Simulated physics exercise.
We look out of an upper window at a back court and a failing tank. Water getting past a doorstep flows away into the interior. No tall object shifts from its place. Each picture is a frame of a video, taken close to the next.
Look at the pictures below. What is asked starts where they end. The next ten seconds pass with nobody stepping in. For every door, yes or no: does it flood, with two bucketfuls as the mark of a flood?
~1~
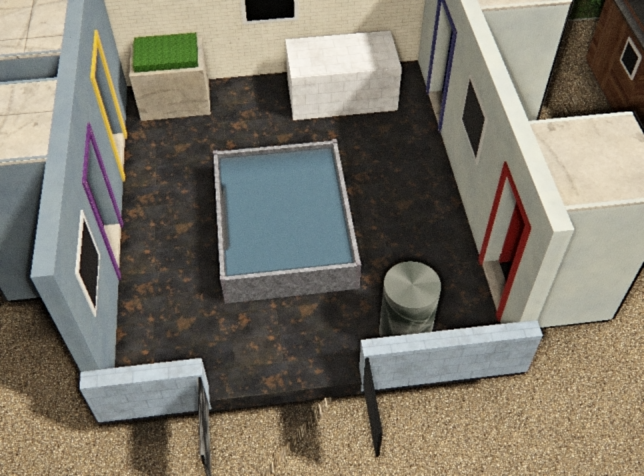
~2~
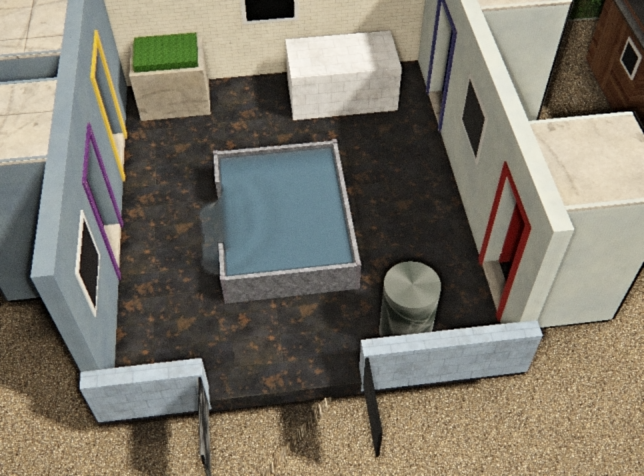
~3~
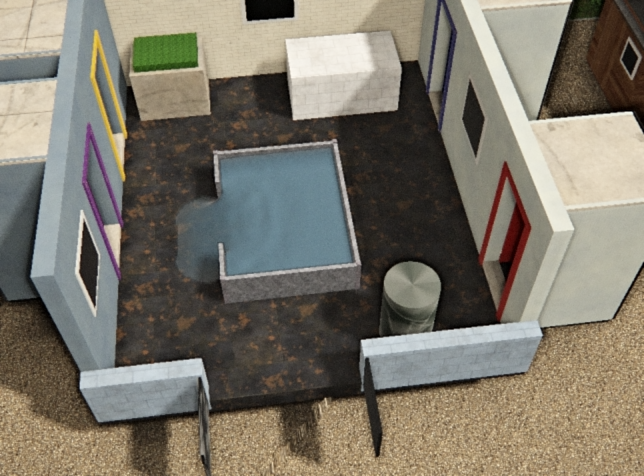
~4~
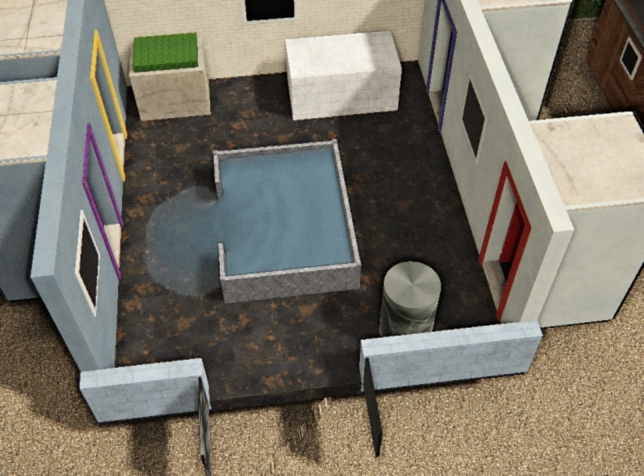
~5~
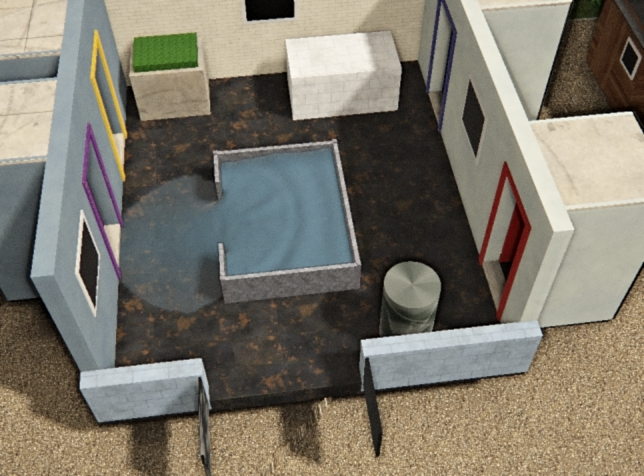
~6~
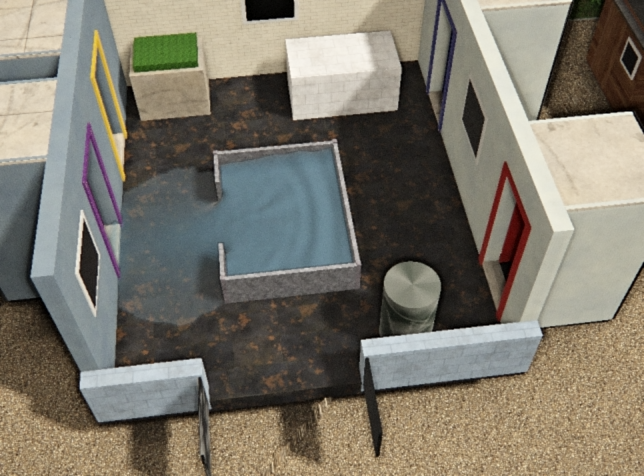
Yellow door: No, red door: No, blue door: No, purple door: Yes.
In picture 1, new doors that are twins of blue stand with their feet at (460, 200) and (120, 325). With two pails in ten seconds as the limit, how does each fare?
So the first doesn't reach it, and then the second tops it.
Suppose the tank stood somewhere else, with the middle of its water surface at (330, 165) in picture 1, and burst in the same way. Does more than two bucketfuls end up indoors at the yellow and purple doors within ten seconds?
As I see it, the yellow door crosses the line and the purple door crosses the line.
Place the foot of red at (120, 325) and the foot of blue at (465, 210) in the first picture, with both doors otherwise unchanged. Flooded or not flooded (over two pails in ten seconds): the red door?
Note - red door ends up higher.
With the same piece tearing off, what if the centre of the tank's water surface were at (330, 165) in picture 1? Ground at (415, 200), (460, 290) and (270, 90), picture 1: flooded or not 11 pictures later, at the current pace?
The first spot ends up left untouched, the second left untouched and the third left untouched.
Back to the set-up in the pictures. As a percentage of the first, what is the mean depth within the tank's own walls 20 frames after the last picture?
Somewhere near 44 %, give or take.
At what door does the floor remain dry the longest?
That would be the blue door.
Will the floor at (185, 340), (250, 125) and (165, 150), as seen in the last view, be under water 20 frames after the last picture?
In that order the points end up soaked, soaked and soaked.
A moment on, water covers 15 % of the floor; the yellow door wet at the sill, nothing in, the red door not reached, the blue door not reached, the purple door far over two buckets in.
Next, water covers 25 % of the floor; the yellow door wet at the sill, nothing in, the red door not reached, the blue door not reached, the purple door far over two buckets in.
Then, water covers 45 % of the floor; the yellow door wet at the sill, nothing in, the red door not reached, the blue door not reached, the purple door far over two buckets in.
Later, water covers 75 % of the floor; the yellow door wet at the sill, nothing in, the red door wet at the sill, nothing in, the blue door not reached, the purple door far over two buckets in.
In the end, water covers 95 % of the floor; the yellow door wet at the sill, nothing in, the red door wet at the sill, nothing in, the blue door wet at the sill, nothing in, the purple door far over two buckets in.
